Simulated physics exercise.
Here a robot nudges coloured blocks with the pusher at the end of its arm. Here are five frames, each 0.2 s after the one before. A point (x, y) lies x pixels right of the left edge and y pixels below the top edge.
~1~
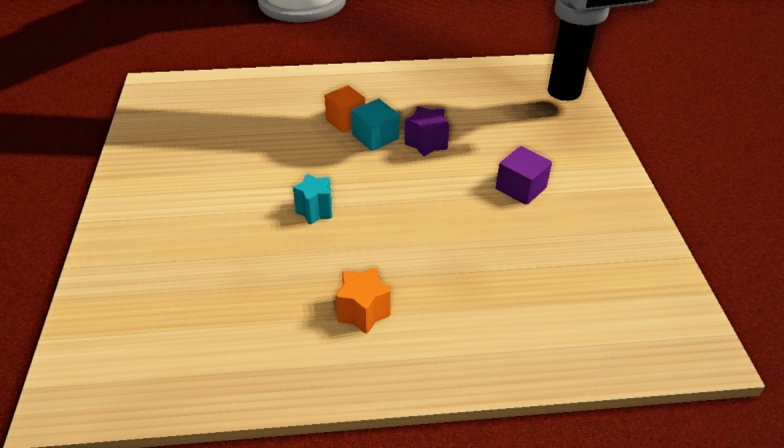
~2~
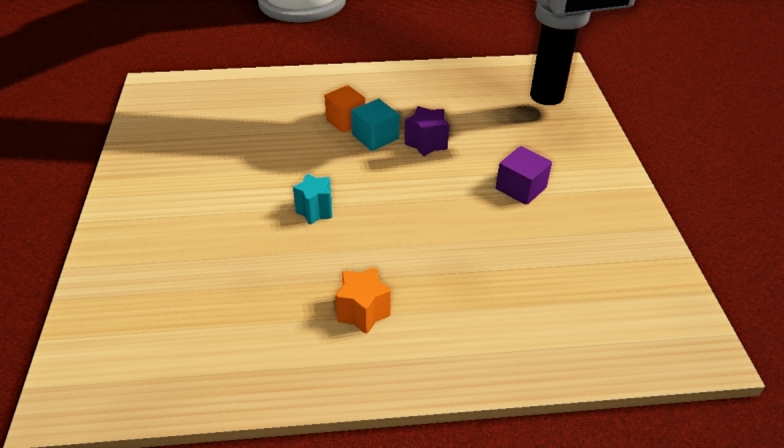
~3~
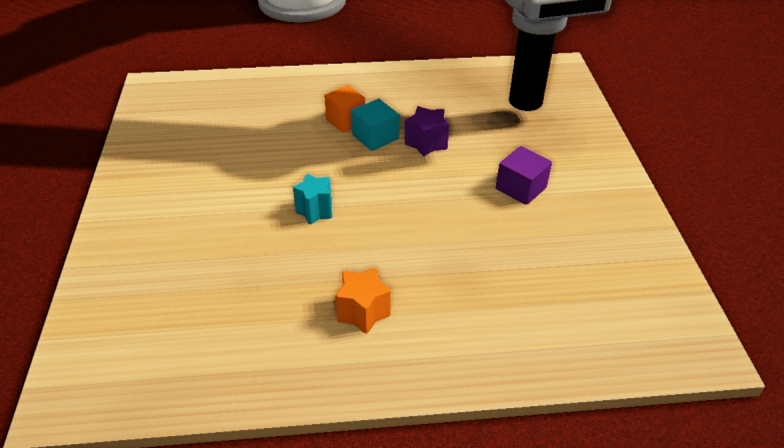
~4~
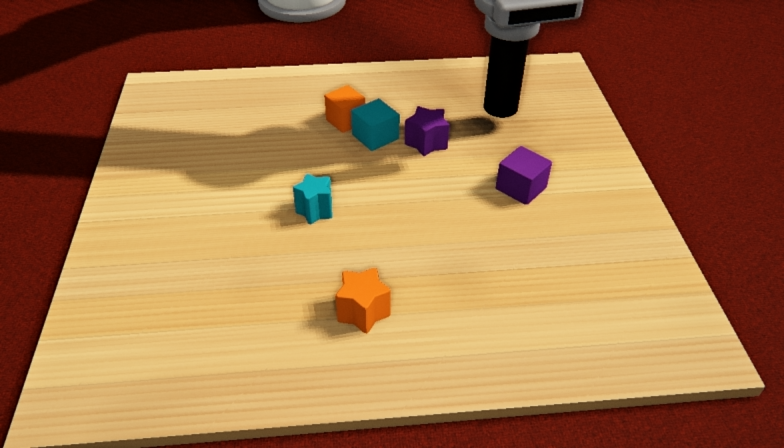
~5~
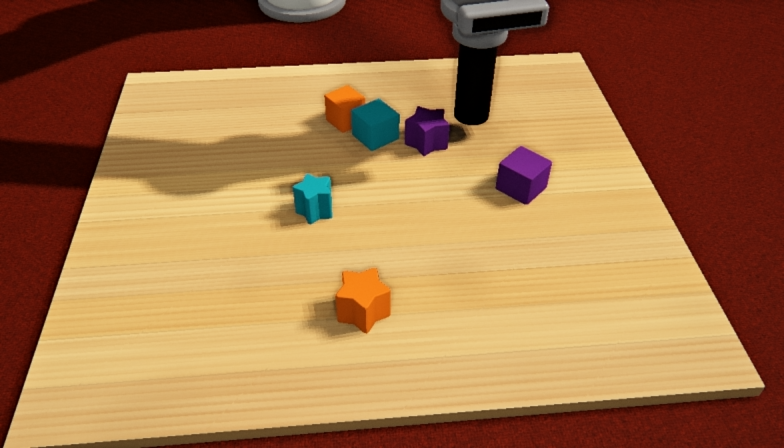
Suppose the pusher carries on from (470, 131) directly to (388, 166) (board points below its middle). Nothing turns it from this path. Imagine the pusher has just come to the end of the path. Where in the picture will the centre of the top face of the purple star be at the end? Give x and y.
I'd place it at (352, 142), taking the centre of its top.
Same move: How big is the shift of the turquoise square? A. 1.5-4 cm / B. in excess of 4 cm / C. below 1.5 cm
B (in excess of 4 cm)
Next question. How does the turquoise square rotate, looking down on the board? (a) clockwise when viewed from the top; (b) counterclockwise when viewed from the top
I choose a.
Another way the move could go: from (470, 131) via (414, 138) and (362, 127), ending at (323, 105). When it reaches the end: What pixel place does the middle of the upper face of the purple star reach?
So, by the moment the path ends, you'll find the top centre of the purple star at (384, 133).
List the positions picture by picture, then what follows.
The first frame shows pusher tip (564, 92); block tops, orange square (345, 96); turquoise square (375, 111); purple star (428, 117).
The second frame shows pusher (547, 96); blocks unchanged.
The third frame shows pusher (526, 102); blocks unchanged.
The fourth frame shows pusher (501, 108); blocks unchanged.
The fifth frame shows pusher (471, 116); orange square (345, 96); turquoise square (375, 111); purple star (428, 117).
What follows on the original path. One third of the way, pusher (445, 127); purple star (412, 121).
Two thirds of the way, pusher (417, 139); orange square (341, 94), turned 20° clockwise; turquoise square (351, 114), turned 30° clockwise; purple star (382, 131).
At the end, pusher (388, 150); orange square (340, 94), turned 25° clockwise; turquoise square (335, 118), turned 70° clockwise; purple star (352, 142).
